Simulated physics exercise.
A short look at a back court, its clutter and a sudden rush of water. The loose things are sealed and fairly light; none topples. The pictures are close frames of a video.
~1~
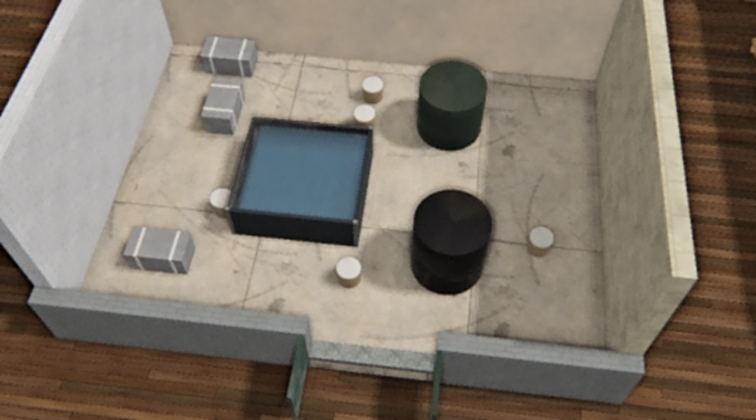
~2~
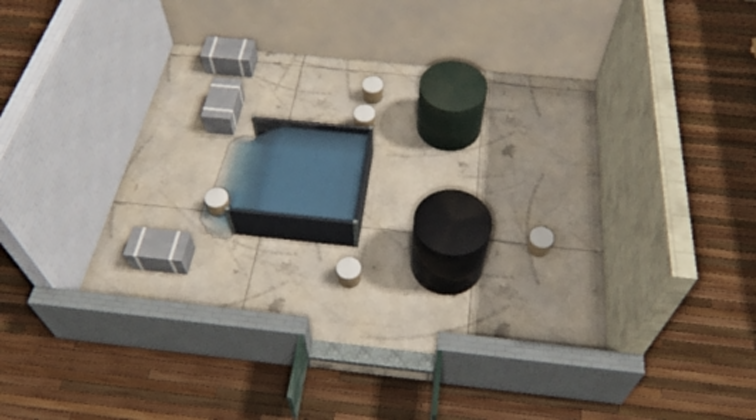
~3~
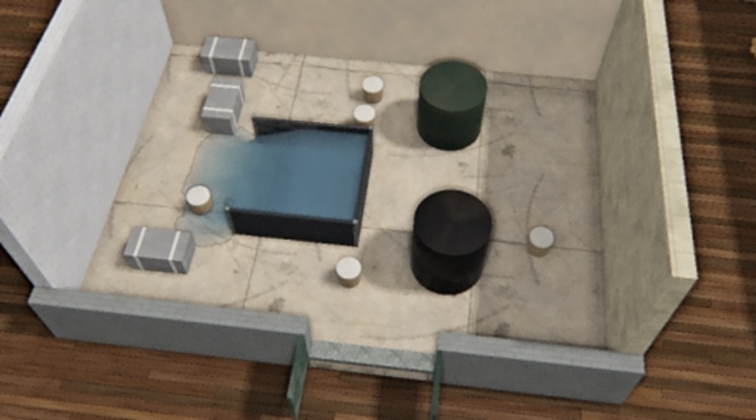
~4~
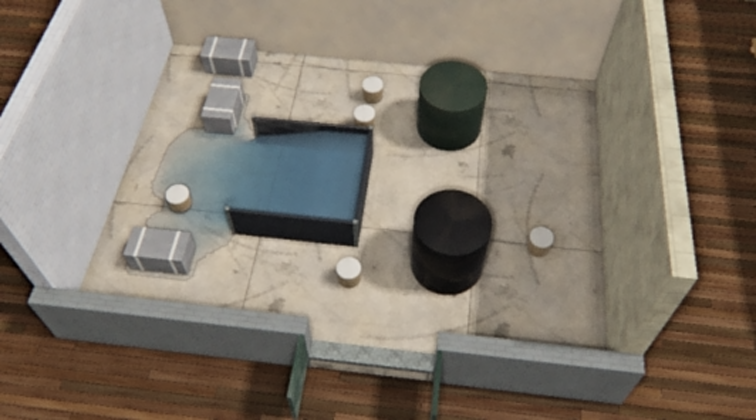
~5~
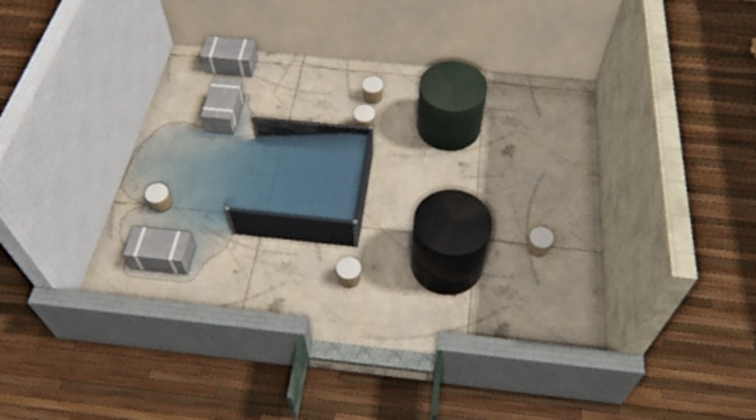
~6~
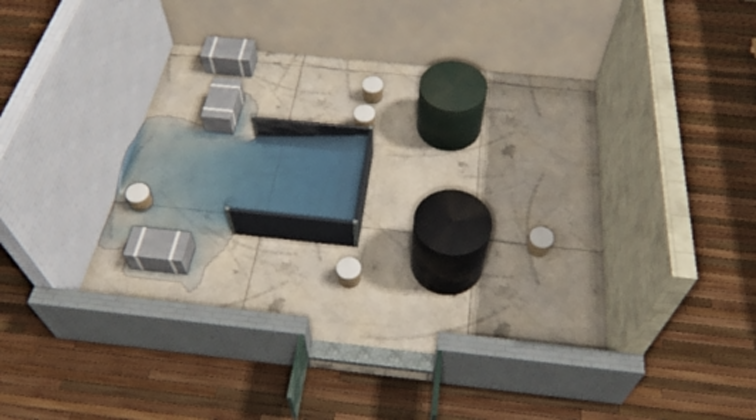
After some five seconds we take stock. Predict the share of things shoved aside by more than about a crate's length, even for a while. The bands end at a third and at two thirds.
That comes to one to two thirds.
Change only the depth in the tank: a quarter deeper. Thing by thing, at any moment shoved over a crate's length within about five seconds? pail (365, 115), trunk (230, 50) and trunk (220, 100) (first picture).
In turn: Less than that, that far or more, never so far.
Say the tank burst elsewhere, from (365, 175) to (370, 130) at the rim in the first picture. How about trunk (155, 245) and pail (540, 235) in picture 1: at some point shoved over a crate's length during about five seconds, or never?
One after the other: Not that far, that far or more.
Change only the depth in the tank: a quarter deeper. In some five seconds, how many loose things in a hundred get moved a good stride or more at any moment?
I make it 50 per cent.
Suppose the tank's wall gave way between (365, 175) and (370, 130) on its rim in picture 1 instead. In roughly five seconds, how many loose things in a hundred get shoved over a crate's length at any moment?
Some 10 per cent.
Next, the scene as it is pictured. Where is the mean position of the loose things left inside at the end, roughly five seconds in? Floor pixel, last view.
Roughly at (351, 185).
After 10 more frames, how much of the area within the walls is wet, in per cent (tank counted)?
Close to 30 %.
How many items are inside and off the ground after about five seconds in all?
It comes to 0.
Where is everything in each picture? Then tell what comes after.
In the first picture, a pail at (221, 198), on the bottom; a trunk at (228, 48), on the bottom; 0 of 8 have shifted.
In the second picture, a pail at (216, 197), on the bottom, close to its start; a trunk at (228, 48) rests on the ground; 1 of 8 have shifted.
In the third picture, a pail at (198, 195) rests on the ground, a stride from its start; a trunk at (228, 48) rests on the ground; 1 of 8 have shifted.
In the fourth picture, a pail at (177, 194), on the bottom, a stride from its start; a trunk at (228, 48) rests on the ground; 1 of 8 have shifted.
In the fifth picture, a pail at (156, 193), on the bottom, a stride from its start; a trunk at (228, 48) rests on the ground; 1 of 8 have shifted.
In the sixth picture, a pail at (137, 192) rests on the ground, a stride from its start; a trunk at (228, 48) rests on the ground; 1 of 8 have shifted.
A moment on, 1 of 8 are well off their spots; 1 afloat.
Next, 1 of 8 are well off their spots; 1 afloat.
Later, 3 of 8 are well off their spots; 0 afloat.
In the end, 3 of 8 are well off their spots, and 3 have been at some point; 0 afloat.
